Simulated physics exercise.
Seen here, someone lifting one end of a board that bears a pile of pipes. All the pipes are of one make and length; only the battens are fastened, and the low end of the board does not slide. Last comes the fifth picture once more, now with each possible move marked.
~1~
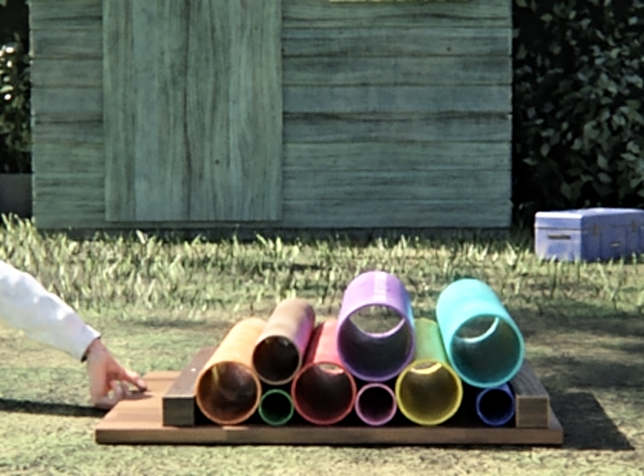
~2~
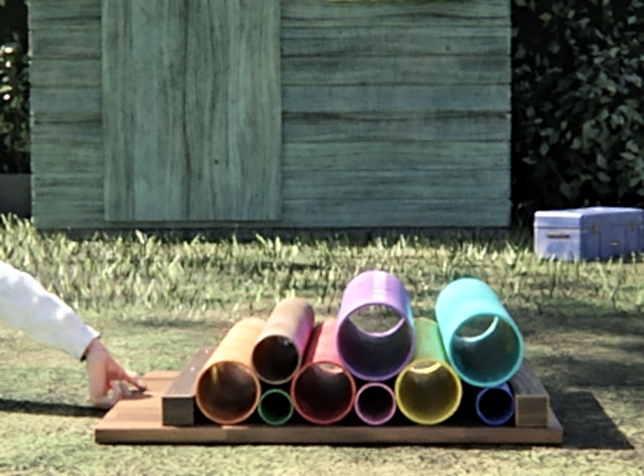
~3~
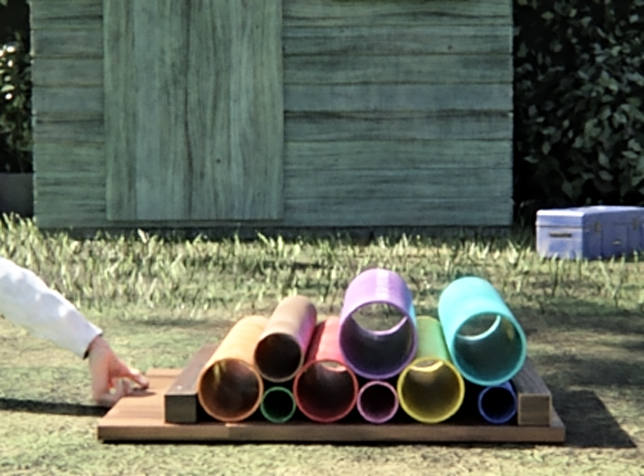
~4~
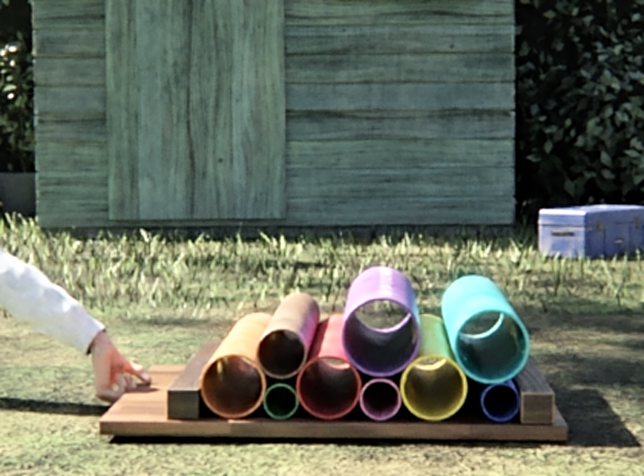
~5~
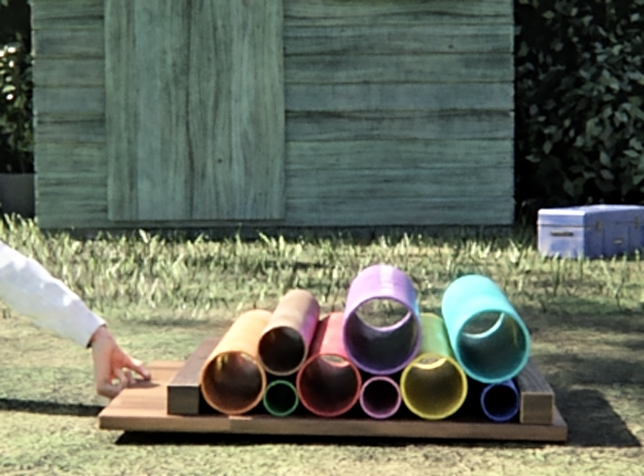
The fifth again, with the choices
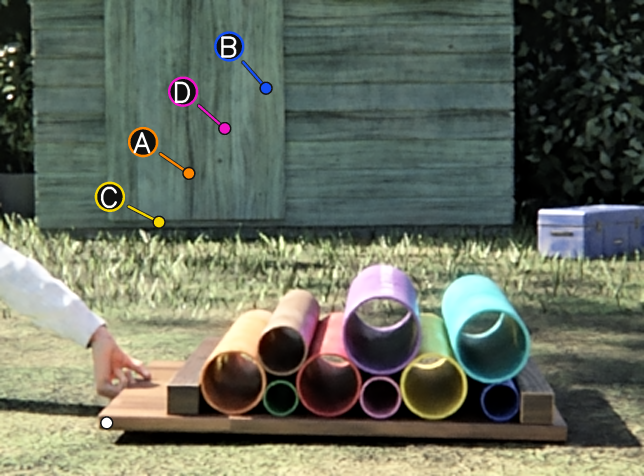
A hand in a white sleeve, reaching in from the left, grips the end of a brown wooden board and raises it very slightly, while the pipes keep their places on it and the view wavers faintly. Orange, brown, green, red, purple, pink, yellow, turquoise and blue pipes lie piled between two wooden battens. Seen from the front, the board rests on sunlit grass before a weathered greenish shed, with a pale violet box at right.
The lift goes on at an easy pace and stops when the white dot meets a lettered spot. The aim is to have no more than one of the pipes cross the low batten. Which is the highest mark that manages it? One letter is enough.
The answer is mark D.
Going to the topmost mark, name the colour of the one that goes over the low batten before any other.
First is the turquoise one.
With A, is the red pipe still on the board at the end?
Yes.
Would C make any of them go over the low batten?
Yes.
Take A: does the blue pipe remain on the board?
Yes.
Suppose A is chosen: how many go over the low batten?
With A, one.
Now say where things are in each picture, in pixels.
The first frame shows purple pipe (375, 341); turquoise pipe (486, 350); brown pipe (276, 359).
The second frame shows brown pipe (275, 359); board (333, 390).
The third frame shows board (335, 387); orange pipe (230, 389); yellow pipe (431, 389).
The fourth frame shows board (338, 385); orange pipe (233, 385).
The fifth frame shows board (337, 382); orange pipe (233, 381); green pipe (281, 398).
On the marked copy, A at (189, 174); B at (266, 88); C at (159, 222); D at (225, 128); the white dot at (107, 423).
Following D. Soon after the start, board at 21°.
Later, board at 41°.
In the end, board at 42°, one over the low batten (turquoise).
As for the rest, A one over the low batten (turquoise); B three over the low batten (purple, turquoise, brown); C one over the low batten (turquoise).
